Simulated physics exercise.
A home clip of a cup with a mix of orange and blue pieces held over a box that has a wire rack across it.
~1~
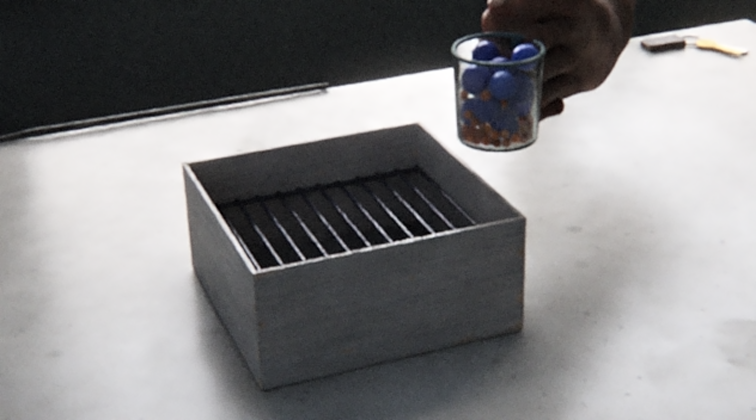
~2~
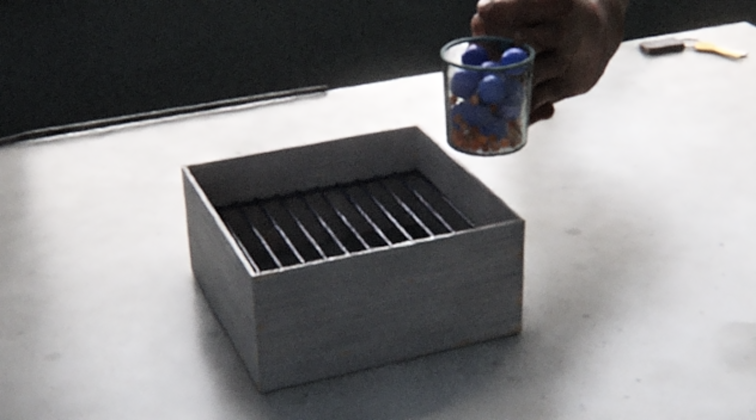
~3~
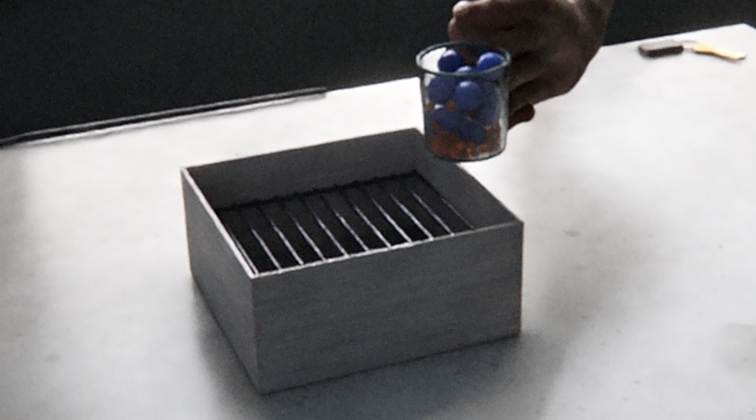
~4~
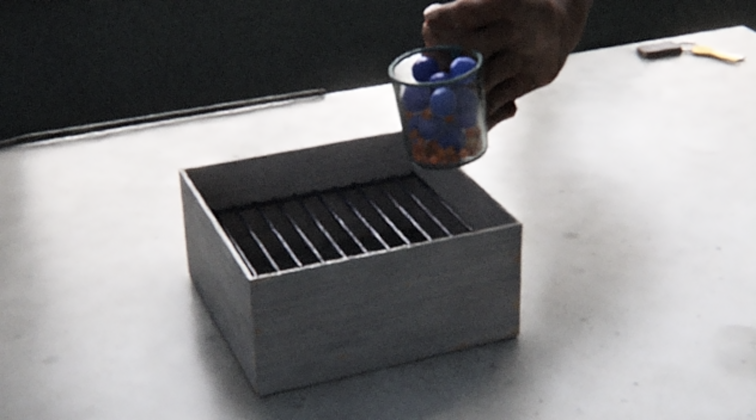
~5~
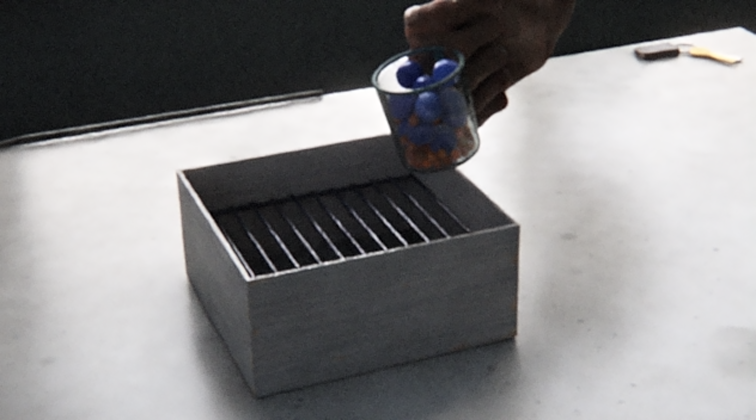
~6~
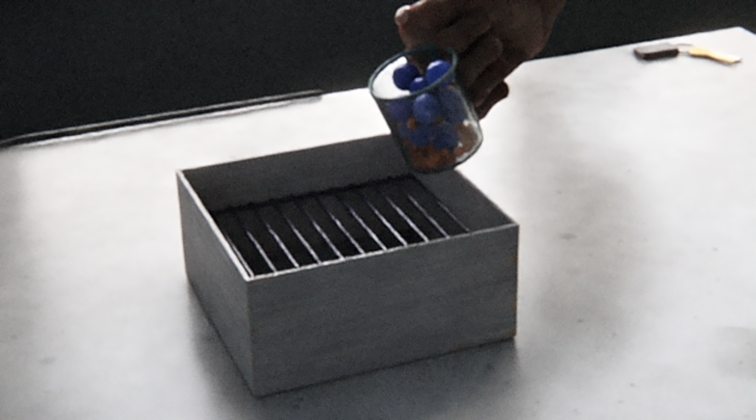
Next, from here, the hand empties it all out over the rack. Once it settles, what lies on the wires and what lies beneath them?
Once settled, the orange bits lie beneath, the blue bits lie on the wires.
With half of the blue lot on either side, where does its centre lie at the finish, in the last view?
Roughly pixel (329, 218).
Then, 0.70 s past the last view, orange ones, all in the cup; blue ones, all in the cup.
Then, 1.32 s past the last view, orange ones, nearly all in the cup, a small part on or over the wires; blue ones, about a third in the cup, about two thirds on or over the wires.
Then, 1.84 s past the last view, orange ones, a small part on or over the wires, nearly all under the rack; blue ones, all on or over the wires.
Finally, orange ones, all under the rack; blue ones, all on the wires, none under the rack.
